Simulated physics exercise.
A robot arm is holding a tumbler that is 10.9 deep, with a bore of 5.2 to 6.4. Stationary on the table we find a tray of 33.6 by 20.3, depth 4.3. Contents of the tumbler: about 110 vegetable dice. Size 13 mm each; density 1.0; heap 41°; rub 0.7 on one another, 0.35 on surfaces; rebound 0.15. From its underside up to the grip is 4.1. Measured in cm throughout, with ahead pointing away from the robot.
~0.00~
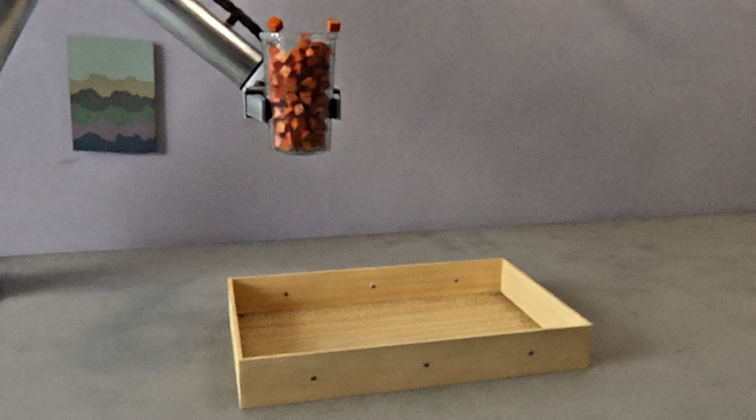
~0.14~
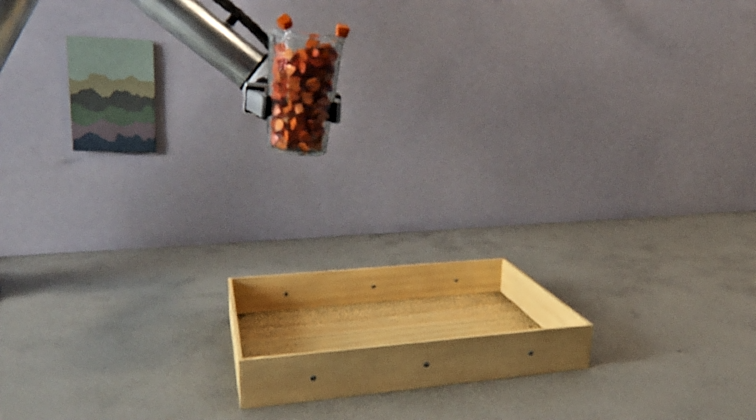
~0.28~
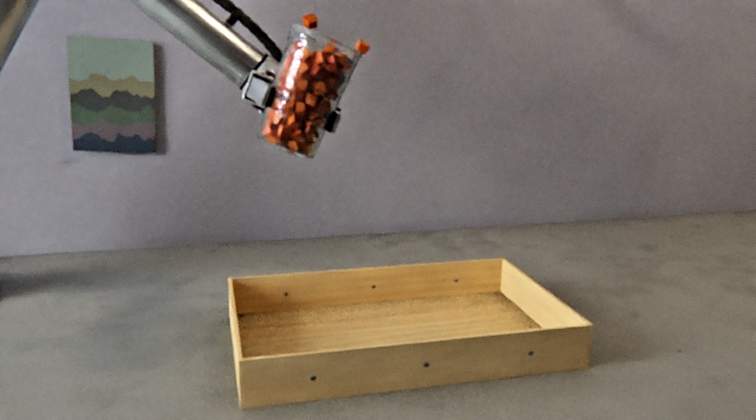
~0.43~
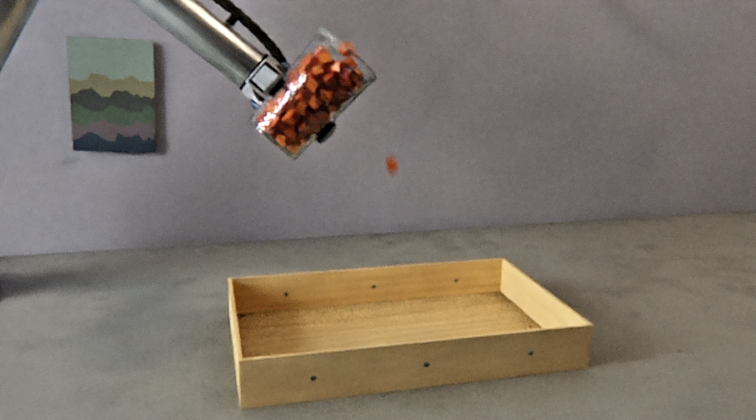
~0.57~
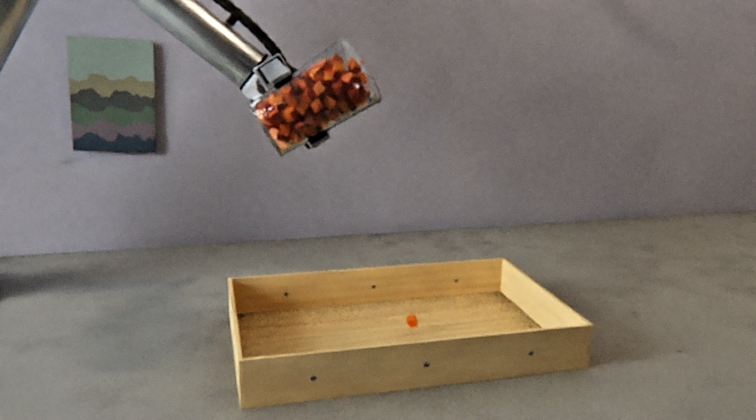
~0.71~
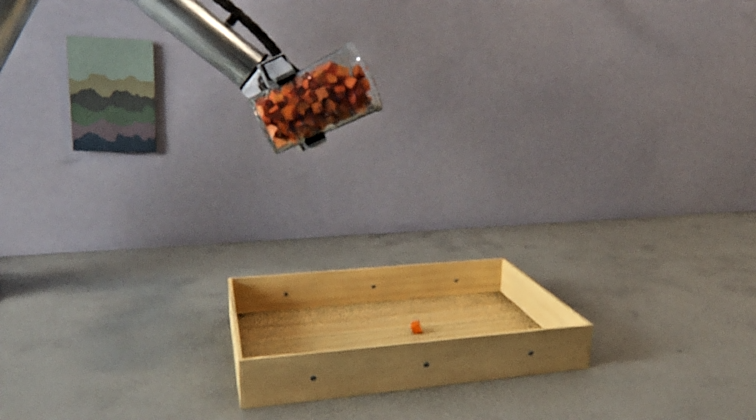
A robot arm tilts a clear tumbler of orange cubes rightward, dropping one into a wooden tray.
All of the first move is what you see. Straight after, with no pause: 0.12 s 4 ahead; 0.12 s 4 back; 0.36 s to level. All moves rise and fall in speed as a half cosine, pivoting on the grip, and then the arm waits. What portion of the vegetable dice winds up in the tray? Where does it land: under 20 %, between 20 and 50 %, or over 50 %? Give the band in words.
It falls in the band under 20 %.
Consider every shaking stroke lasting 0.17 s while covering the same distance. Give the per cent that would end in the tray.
About 5 per cent in that case.
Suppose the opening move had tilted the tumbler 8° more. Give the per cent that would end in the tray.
Roughly 25 in a hundred.
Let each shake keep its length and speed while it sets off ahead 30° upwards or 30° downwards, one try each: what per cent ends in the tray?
Estimates, in order: 25 % then 5 %.
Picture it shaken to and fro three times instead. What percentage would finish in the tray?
In that case it would be near 20 percent.
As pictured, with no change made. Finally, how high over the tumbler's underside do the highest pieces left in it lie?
Roughly 10.5 cm.
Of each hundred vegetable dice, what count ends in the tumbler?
My estimate would be some 90 percent.
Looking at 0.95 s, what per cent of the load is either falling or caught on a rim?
I'd reckon close to 7 per cent.
By 0.95 s, tilted 65° forward, highest piece 28 above the table; 98 in the tumbler, 1 in the tray, 8 in flight or on a rim.
By 1.19 s, tilted 16° forward, highest piece 31 above the table; 96 in the tumbler, 10 in the tray, 1 in flight or on a rim.
By 1.51 s, level, highest piece 32 above the table; 96 in the tumbler, 11 in the tray.
By 2.56 s, level, highest piece 32 above the table; 96 in the tumbler, 11 in the tray.
Final count, 96 in the tumbler, 11 in the tray. That is 10 % in the tray.
